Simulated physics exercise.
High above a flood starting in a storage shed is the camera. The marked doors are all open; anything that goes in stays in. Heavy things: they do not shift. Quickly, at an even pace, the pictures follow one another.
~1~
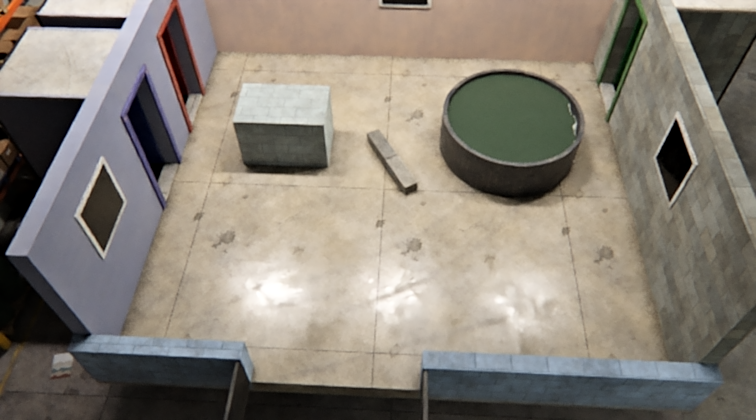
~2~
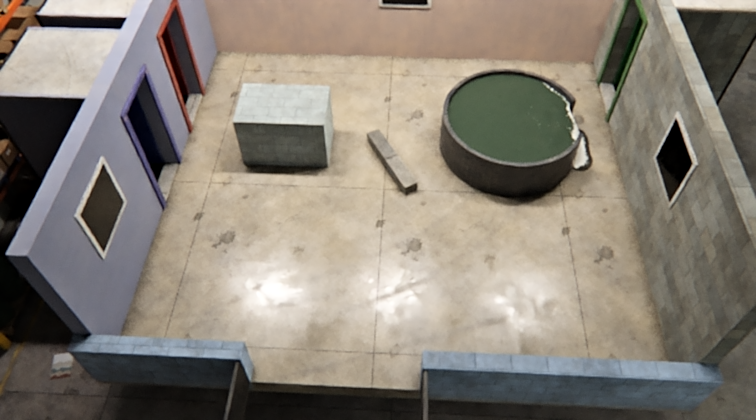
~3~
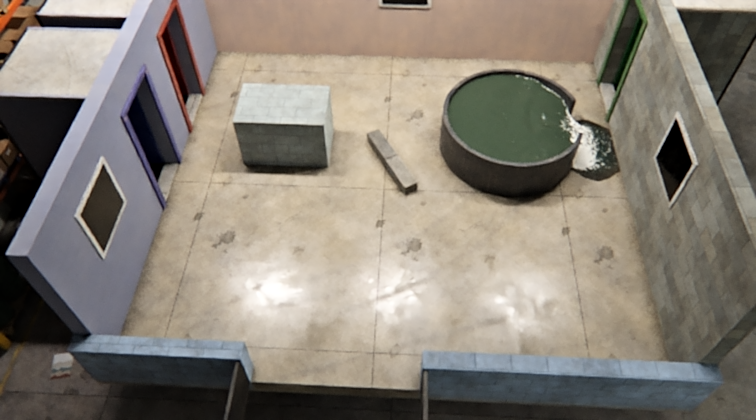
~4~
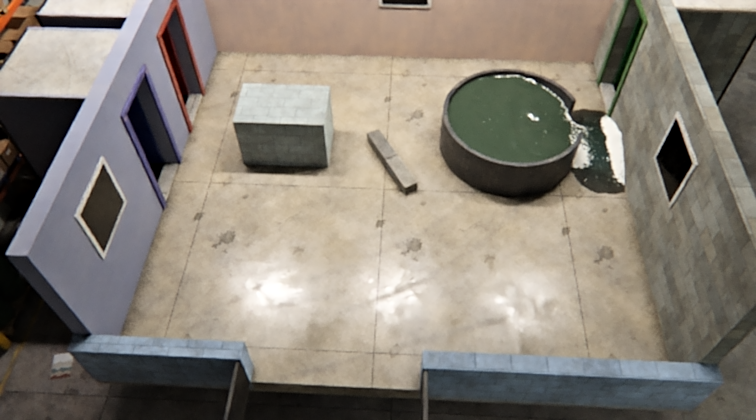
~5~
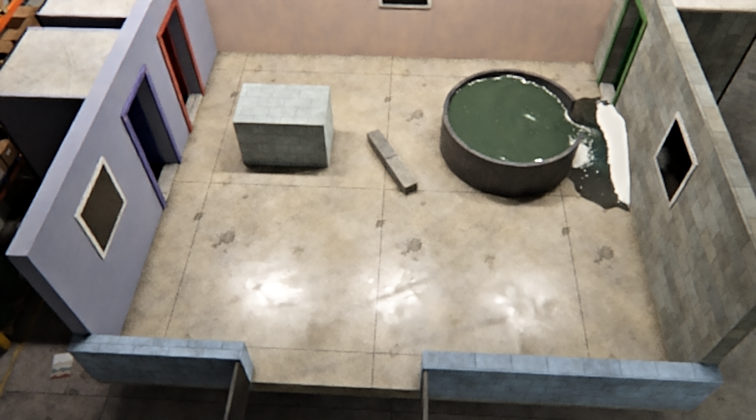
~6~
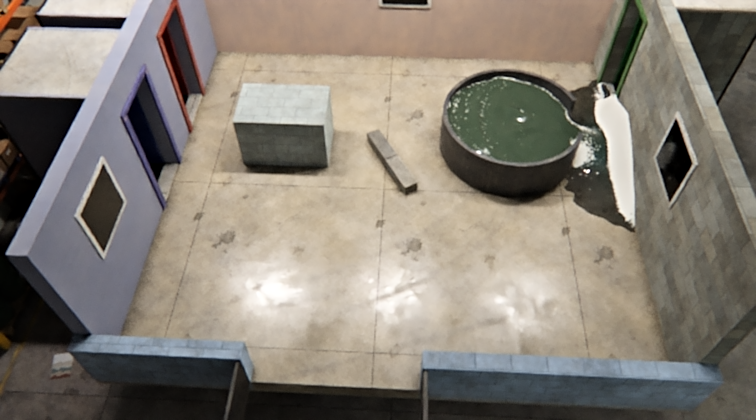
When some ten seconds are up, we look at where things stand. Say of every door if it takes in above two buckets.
The green door receives more than two buckets; the blue door receives no more than two buckets; the red door receives more than two buckets.
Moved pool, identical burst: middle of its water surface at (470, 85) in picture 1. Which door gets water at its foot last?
The blue door.
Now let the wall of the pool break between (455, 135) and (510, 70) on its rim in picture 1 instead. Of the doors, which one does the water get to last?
The blue door comes last.
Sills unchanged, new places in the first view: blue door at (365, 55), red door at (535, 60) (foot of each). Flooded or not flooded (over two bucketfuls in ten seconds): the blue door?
Result - blue door does not reach it.
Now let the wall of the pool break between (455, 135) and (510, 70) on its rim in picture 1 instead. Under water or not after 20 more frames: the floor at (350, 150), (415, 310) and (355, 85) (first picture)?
First soaked, second unwetted, third soaked.
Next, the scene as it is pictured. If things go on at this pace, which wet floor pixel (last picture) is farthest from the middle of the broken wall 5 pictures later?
Somewhere near (651, 336).
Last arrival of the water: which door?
The blue-painted one.
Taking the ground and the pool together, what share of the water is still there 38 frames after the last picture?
I make it 96 per cent.
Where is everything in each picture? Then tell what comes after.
In the first picture, still water in the round pool at (513, 117).
In the second picture, water pours out at (573, 137) and has run to (576, 168).
In the third picture, the front is at (616, 165), out from the gap at (572, 140).
In the fourth picture, the front is at (622, 188), out from the gap at (572, 140).
In the fifth picture, water pours out at (572, 139) and has run to (627, 207).
In the sixth picture, the front is at (596, 83), out from the gap at (572, 139).
A moment on, water covers 15 % of the floor; the green door under two buckets in, the blue door not reached, the red door not reached.
Next, water covers 25 % of the floor; the green door over two buckets in, the blue door not reached, the red door not reached.
Then, water covers 45 % of the floor; the green door over two buckets in, the blue door not reached, the red door not reached.
Later, water covers 75 % of the floor; the green door over two buckets in, the blue door not reached, the red door under two buckets in.
In the end, water covers 95 % of the floor; the green door over two buckets in, the blue door under two buckets in, the red door over two buckets in.
